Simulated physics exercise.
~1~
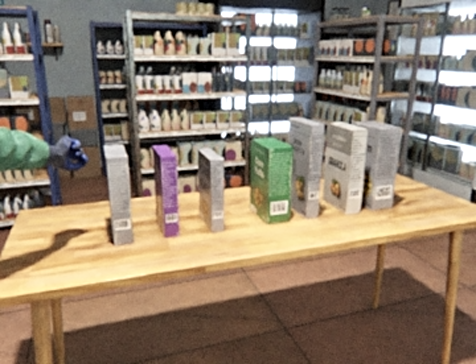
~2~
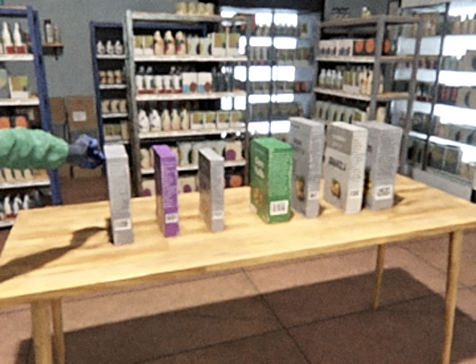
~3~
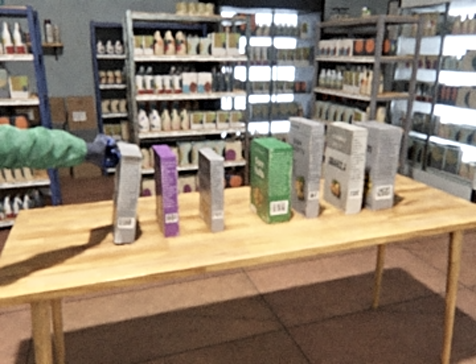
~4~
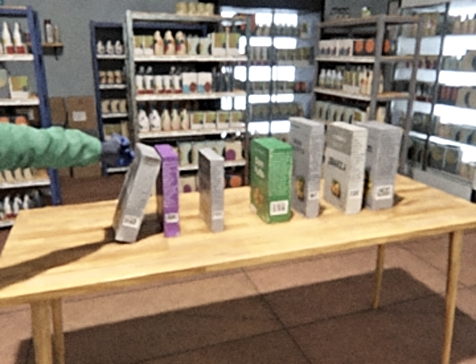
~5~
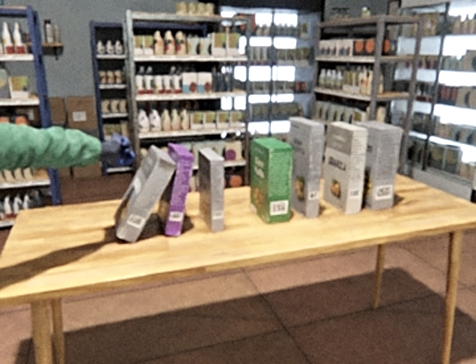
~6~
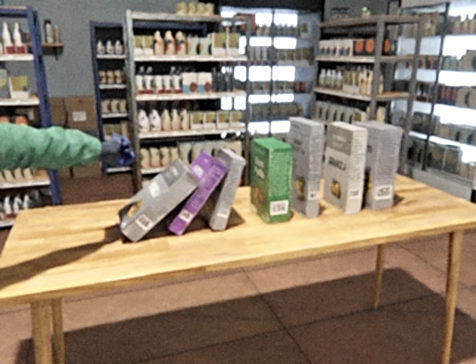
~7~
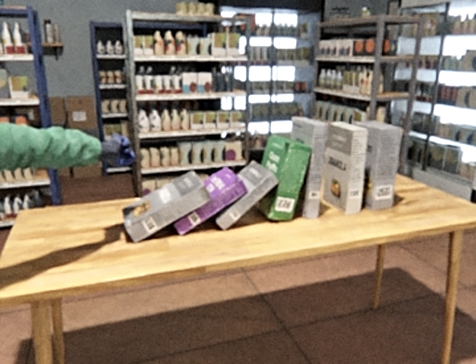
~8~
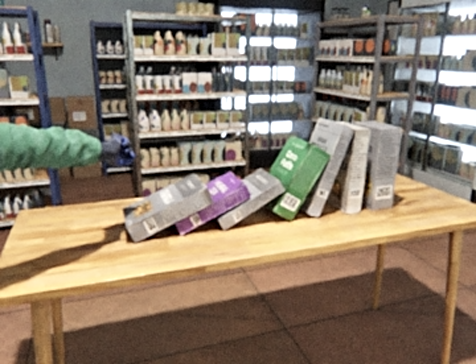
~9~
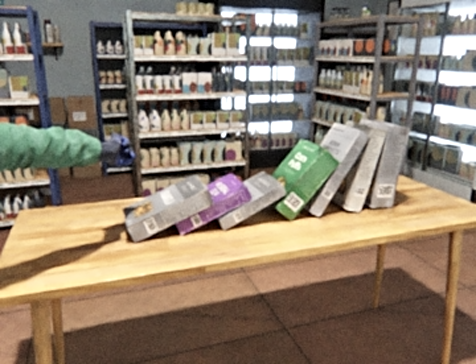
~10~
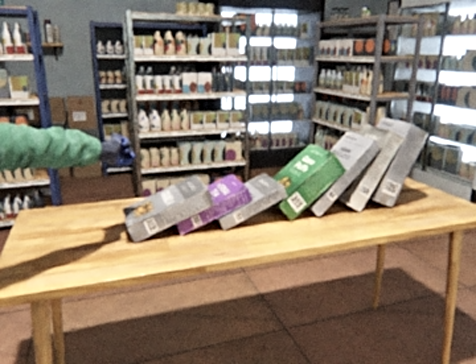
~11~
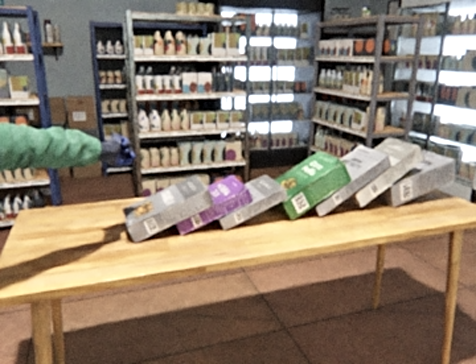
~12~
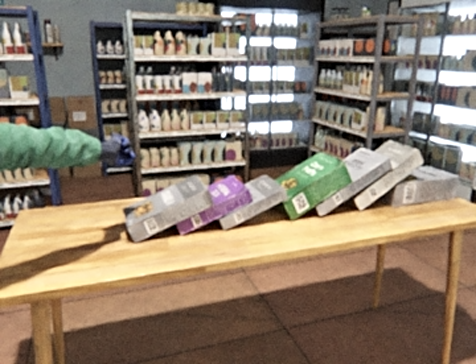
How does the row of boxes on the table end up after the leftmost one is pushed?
Every box in the row topples over to the right, so none is left standing and they lie slumped in an overlapping line on the table.
